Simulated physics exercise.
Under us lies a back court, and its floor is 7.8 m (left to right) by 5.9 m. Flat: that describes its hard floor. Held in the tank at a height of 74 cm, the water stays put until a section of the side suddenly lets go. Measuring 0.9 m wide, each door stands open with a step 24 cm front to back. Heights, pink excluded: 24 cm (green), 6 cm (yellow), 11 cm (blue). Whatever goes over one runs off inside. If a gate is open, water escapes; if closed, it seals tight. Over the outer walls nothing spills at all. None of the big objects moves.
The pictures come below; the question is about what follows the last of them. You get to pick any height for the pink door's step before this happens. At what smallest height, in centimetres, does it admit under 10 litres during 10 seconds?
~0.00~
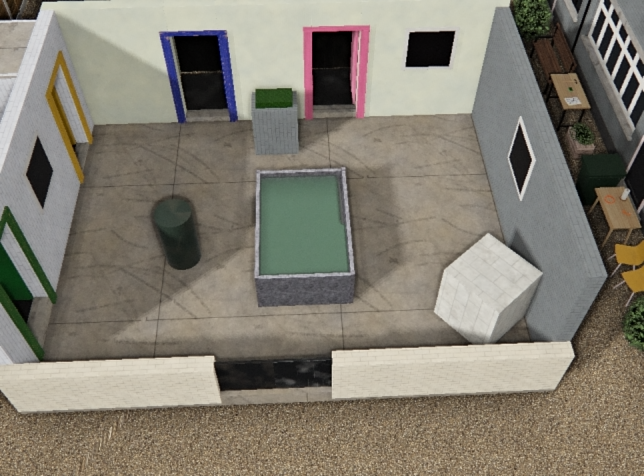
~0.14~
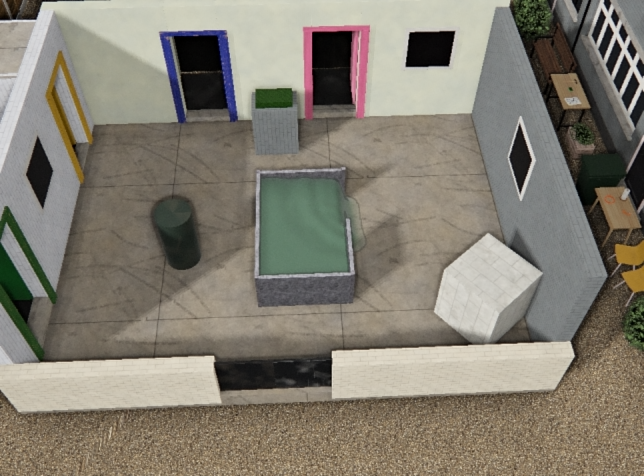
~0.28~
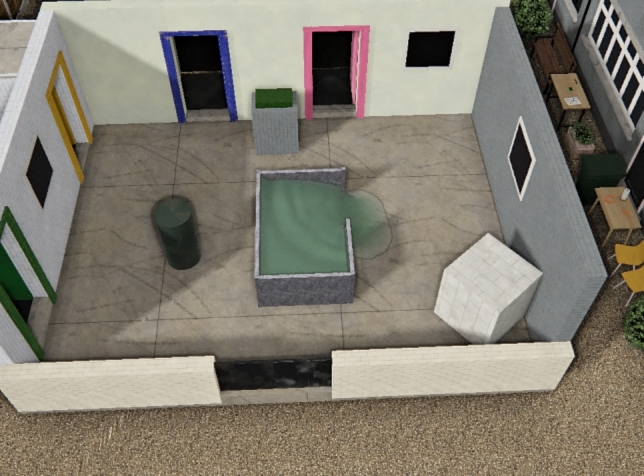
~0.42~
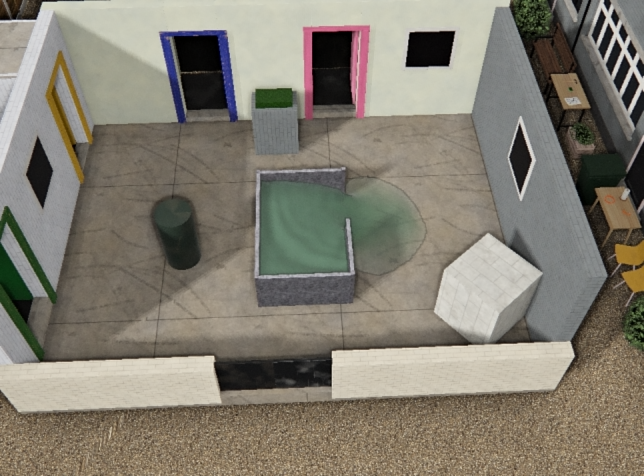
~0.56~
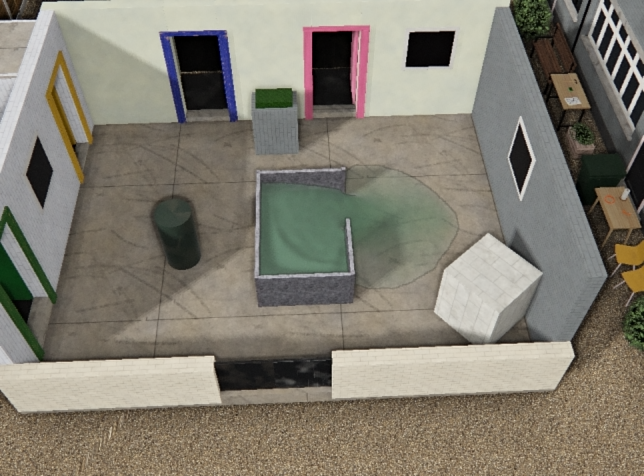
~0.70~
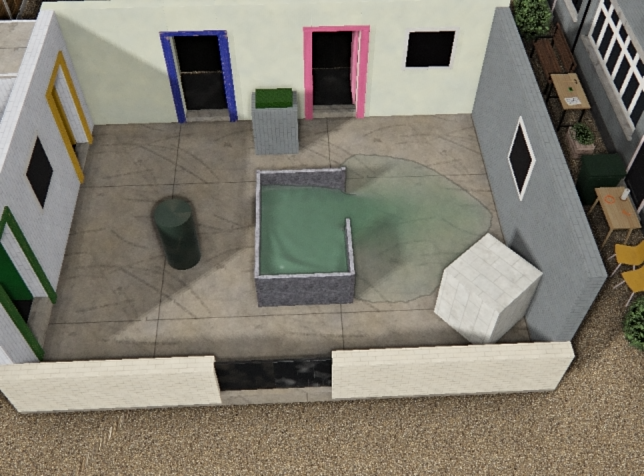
At about 7 centimetres.
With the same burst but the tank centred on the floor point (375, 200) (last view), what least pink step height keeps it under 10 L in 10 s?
With that change, some 10.0 centimetres.
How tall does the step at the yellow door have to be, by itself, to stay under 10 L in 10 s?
I'd raise yellow to close to 7.0 cm.
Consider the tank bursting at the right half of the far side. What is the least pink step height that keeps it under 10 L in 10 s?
That way, roughly 29 cm.
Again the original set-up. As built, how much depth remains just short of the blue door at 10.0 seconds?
It stands about 3.5 centimetres deep.
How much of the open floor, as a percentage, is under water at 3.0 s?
Some 30 per cent is wet.
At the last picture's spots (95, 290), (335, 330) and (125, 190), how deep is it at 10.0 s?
Approx. 6 / 3 / 6 cm.
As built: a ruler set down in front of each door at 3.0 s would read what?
Door by door in centimetres - green 0, yellow 0, blue 0, pink 2.
After 1.4 s water covers 25 % of the floor, deepest (36 cm) near (349, 215); it has not reached the pink door.
After 3.0 s water covers 30 % of the floor, deepest (32 cm) near (521, 309); 2 cm at the pink door, 0 litres in over its 13 cm step.
After 10.0 s water covers 95 % of the floor, deepest (11 cm) near (521, 309); 10 cm at the pink door, 0 litres in over its 13 cm step.
At the pink door as built, the water arrived by 2.8 s and peaked near 10 cm at 10.0 s.
With a step of 6 cm, 16 litres would have come in within the 10 s; with 8 cm, 4 litres. So under 10 litres takes about 7 cm.
